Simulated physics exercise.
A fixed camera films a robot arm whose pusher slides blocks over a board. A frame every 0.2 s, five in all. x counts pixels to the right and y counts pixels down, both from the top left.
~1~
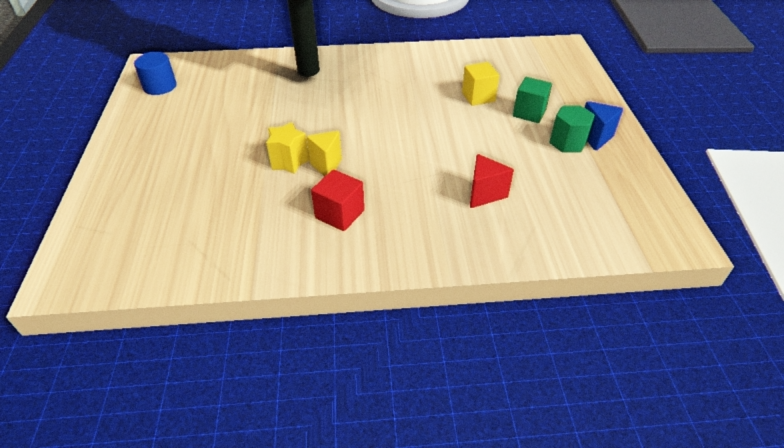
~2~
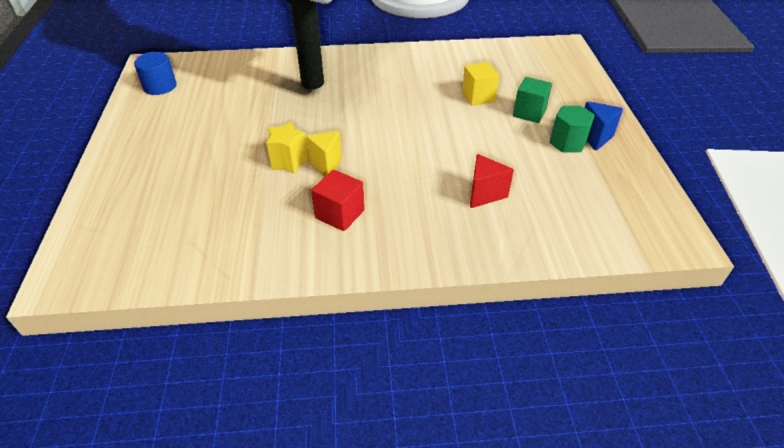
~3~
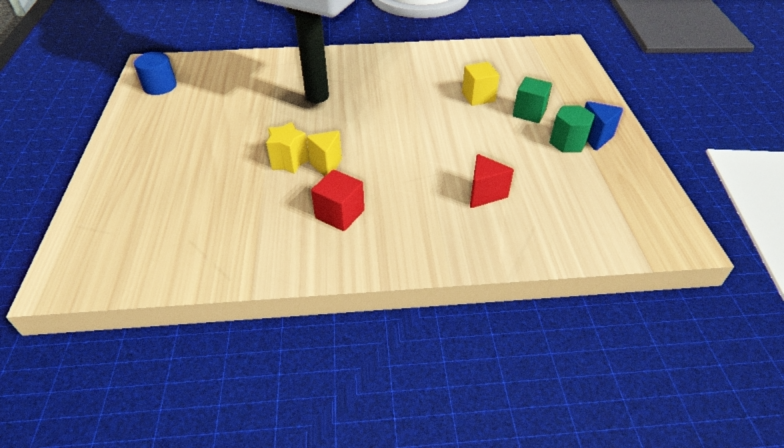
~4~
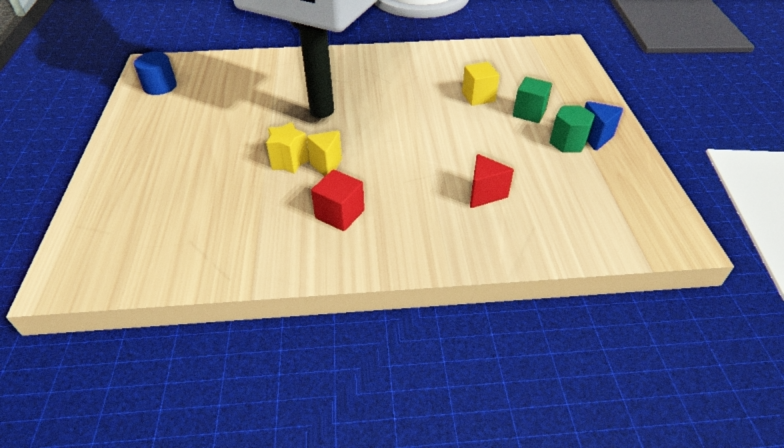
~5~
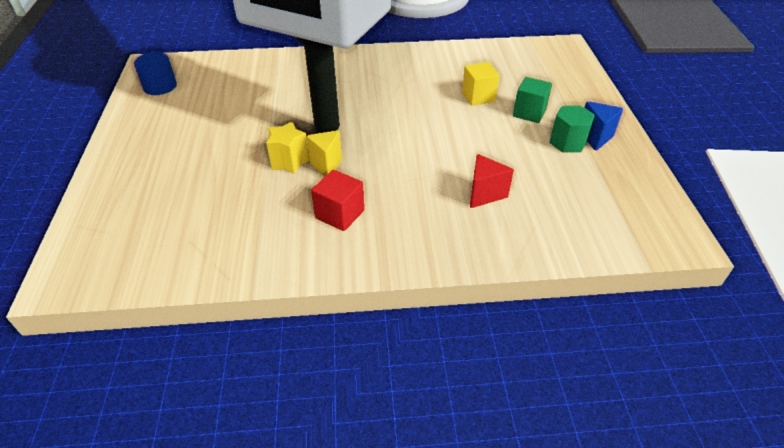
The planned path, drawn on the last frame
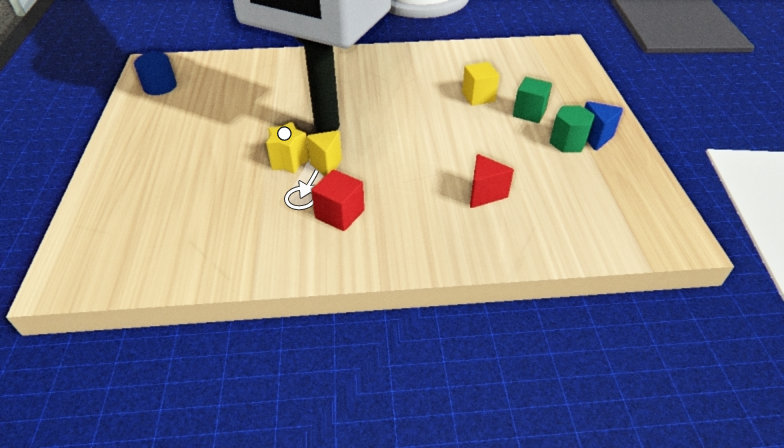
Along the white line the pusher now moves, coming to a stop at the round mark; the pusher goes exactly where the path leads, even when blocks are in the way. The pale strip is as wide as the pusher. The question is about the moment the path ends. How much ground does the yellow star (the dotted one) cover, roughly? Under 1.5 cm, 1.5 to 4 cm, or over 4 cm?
Verdict: Less than 1.5 cm.
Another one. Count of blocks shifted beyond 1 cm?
I expect one block to move.
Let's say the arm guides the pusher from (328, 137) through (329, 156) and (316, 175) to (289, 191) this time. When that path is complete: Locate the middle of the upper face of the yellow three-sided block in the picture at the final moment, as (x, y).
Around (307, 172).
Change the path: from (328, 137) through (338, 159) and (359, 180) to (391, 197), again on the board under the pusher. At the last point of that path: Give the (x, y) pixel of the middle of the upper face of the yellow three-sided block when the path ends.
I'd expect the centre of its top face to be at (323, 152).
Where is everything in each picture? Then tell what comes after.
In the first frame, pusher tip (309, 71); block tops, yellow star (284, 134); yellow three-sided block (324, 139); red square block (337, 185).
In the second frame, pusher (313, 84); blocks unchanged.
In the third frame, pusher (317, 97); blocks unchanged.
In the fourth frame, pusher (322, 111); blocks unchanged.
In the fifth frame, pusher (327, 127); yellow star (284, 134); yellow three-sided block (324, 139); red square block (337, 185).
Path on the board, from (328, 137) by way of (319, 166) to (301, 198); the dot is on the yellow star.
The first path, step by step. Halfway along, pusher (317, 157); yellow star (281, 135), turned 15° clockwise; yellow three-sided block (324, 154), turned 20° anticlockwise.
At the end, pusher (299, 188); yellow star (281, 135), turned 15° clockwise; yellow three-sided block (328, 164), turned 55° anticlockwise; red square block (339, 188).
